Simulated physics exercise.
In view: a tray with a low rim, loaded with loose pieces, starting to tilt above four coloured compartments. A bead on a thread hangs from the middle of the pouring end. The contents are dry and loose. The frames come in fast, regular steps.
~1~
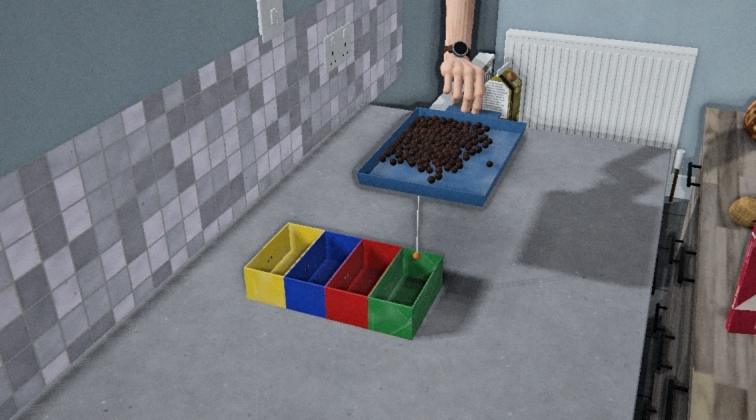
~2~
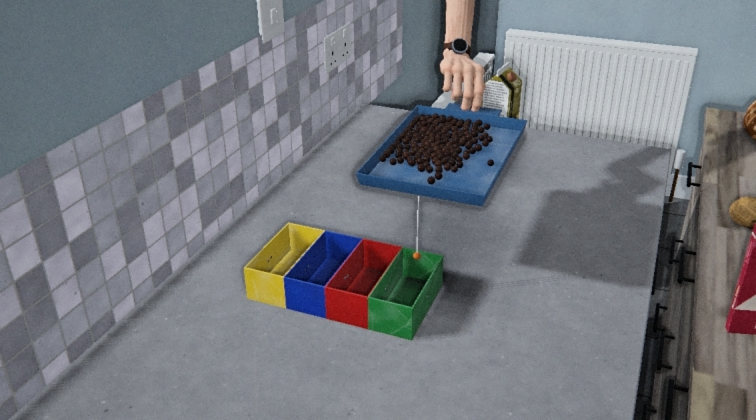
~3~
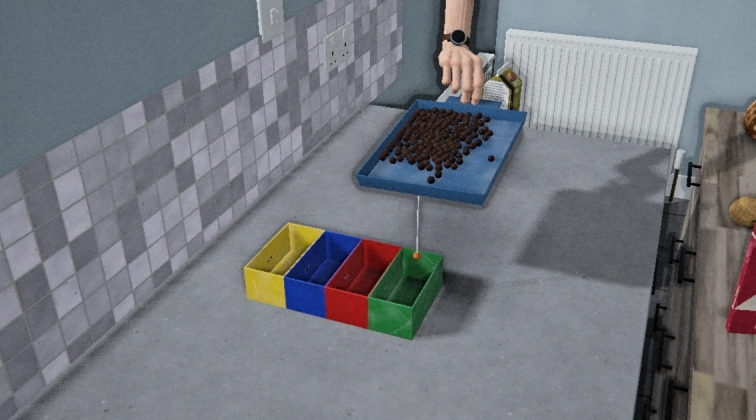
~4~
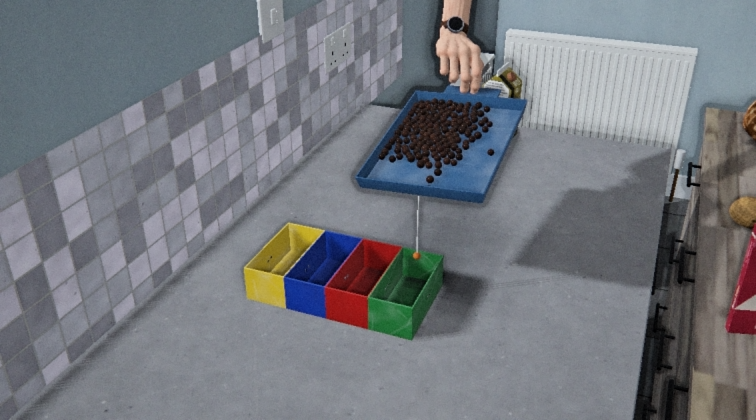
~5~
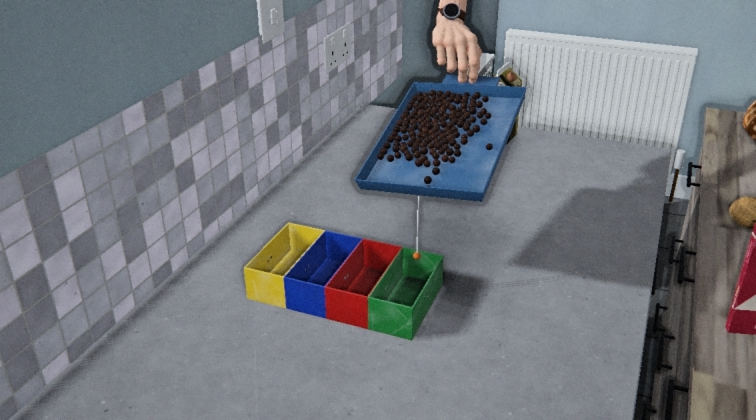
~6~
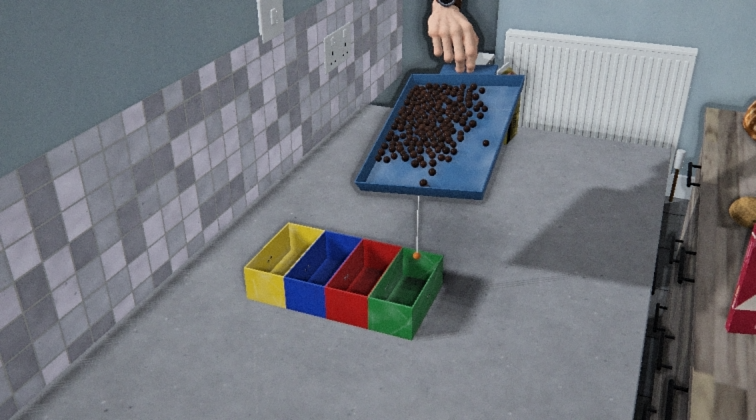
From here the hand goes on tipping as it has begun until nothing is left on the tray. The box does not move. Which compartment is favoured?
Most goes to the red cell.
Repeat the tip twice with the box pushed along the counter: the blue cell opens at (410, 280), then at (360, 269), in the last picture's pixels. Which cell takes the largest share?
First the yellow one, then the cell in blue.
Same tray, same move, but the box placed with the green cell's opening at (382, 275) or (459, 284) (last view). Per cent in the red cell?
Near 60 % and 10 %.
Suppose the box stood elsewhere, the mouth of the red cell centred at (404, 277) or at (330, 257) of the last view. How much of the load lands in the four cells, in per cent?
About 100 and 90 per cent.
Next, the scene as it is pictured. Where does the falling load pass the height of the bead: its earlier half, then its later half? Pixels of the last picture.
Early half (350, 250), late half (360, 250).
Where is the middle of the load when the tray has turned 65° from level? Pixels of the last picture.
Near (384, 179).
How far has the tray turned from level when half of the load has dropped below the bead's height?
Roughly 90°.
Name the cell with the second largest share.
Next in line is that blue cell.
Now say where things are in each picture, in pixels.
The first frame shows corners of the pouring end at (360, 172) and (483, 194), level; middle of the load at (439, 140), chocolate balls; bead on its thread at (417, 256); yellow cell at (265, 285); blue cell at (305, 295); red cell at (347, 305); green cell at (390, 315).
The second frame shows corners of the pouring end at (360, 172) and (483, 194), level; middle of the load at (439, 139).
The third frame shows corners of the pouring end at (359, 174) and (482, 193), tipped barely, lowest at the left corner; middle of the load at (439, 137).
The fourth frame shows corners of the pouring end at (359, 176) and (482, 192), tipped a little, lowest at the left corner; middle of the load at (438, 131), a stray few on the move.
The fifth frame shows corners of the pouring end at (358, 178) and (481, 190), tipped a little, lowest at the left corner; middle of the load at (437, 125), a stray few on the move.
The sixth frame shows corners of the pouring end at (358, 180) and (480, 189), tipped clearly, lowest at the left corner; middle of the load at (434, 121), nearly all on the move; yellow cell at (265, 285); blue cell at (305, 295); red cell at (347, 305); green cell at (390, 315).
Soon, tray tipped steeply; most on the tray; a small part in the red cell; a stray few in the blue cell; a small part falling or outside the box.
A while on, tray tipped past a quarter turn; a stray few on the tray; about half in the red cell; about a quarter in the blue cell; a small part in the green cell; a stray few in the yellow cell; a small part falling or outside the box.
Towards the end, tray tipped past a quarter turn; about two thirds in the red cell; about a quarter in the blue cell; a small part in the green cell; a stray few in the yellow cell; a stray few falling or outside the box.
Finally, tray tipped past a quarter turn; about two thirds in the red cell; about a quarter in the blue cell; a small part in the green cell; a stray few in the yellow cell; a stray few outside the box.
